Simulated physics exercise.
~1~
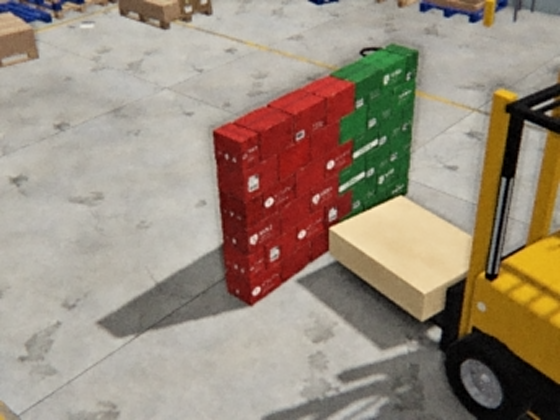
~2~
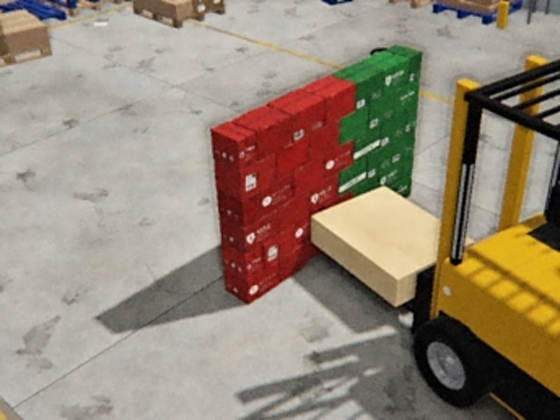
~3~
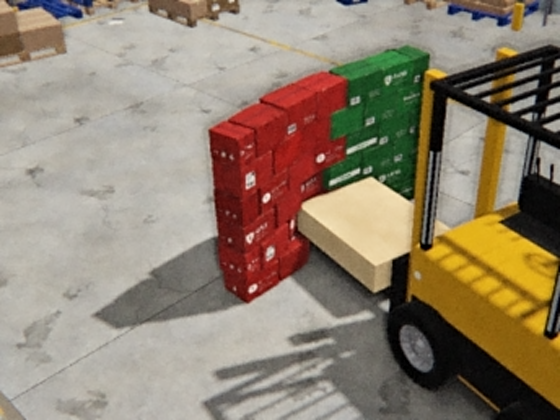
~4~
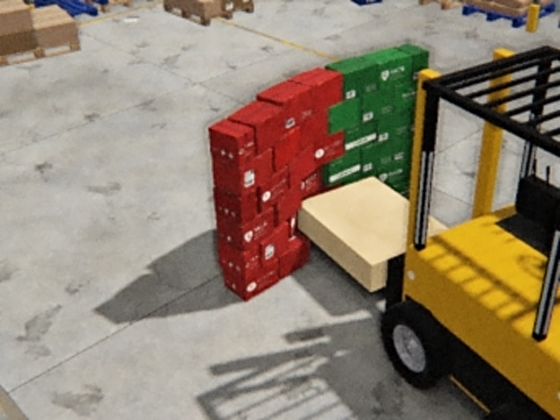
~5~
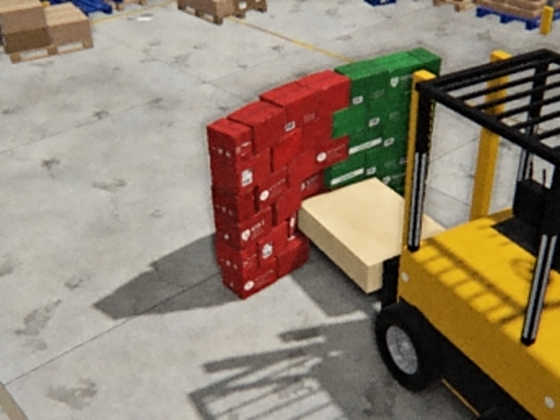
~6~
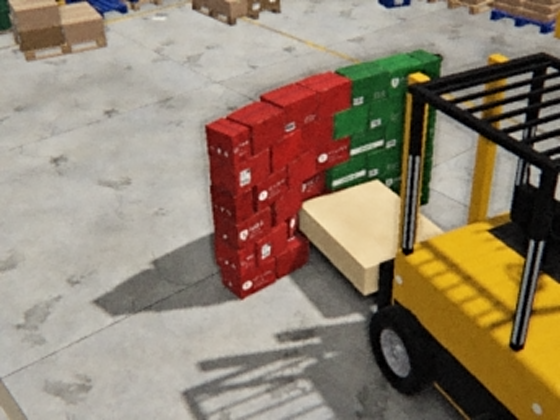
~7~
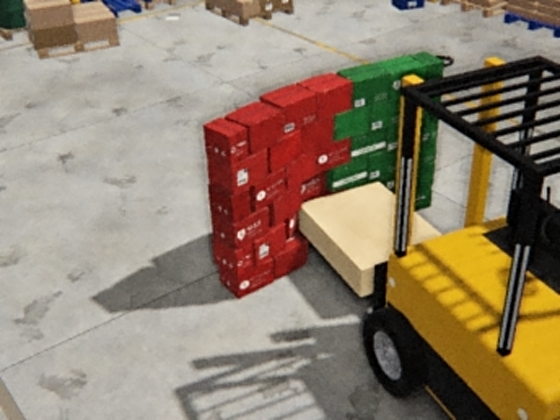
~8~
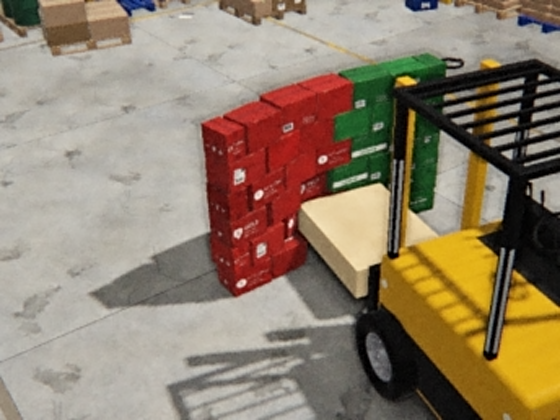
On a warehouse floor, a yellow forklift pushes a pale crate into a red and green carton wall, which shifts but stays standing.
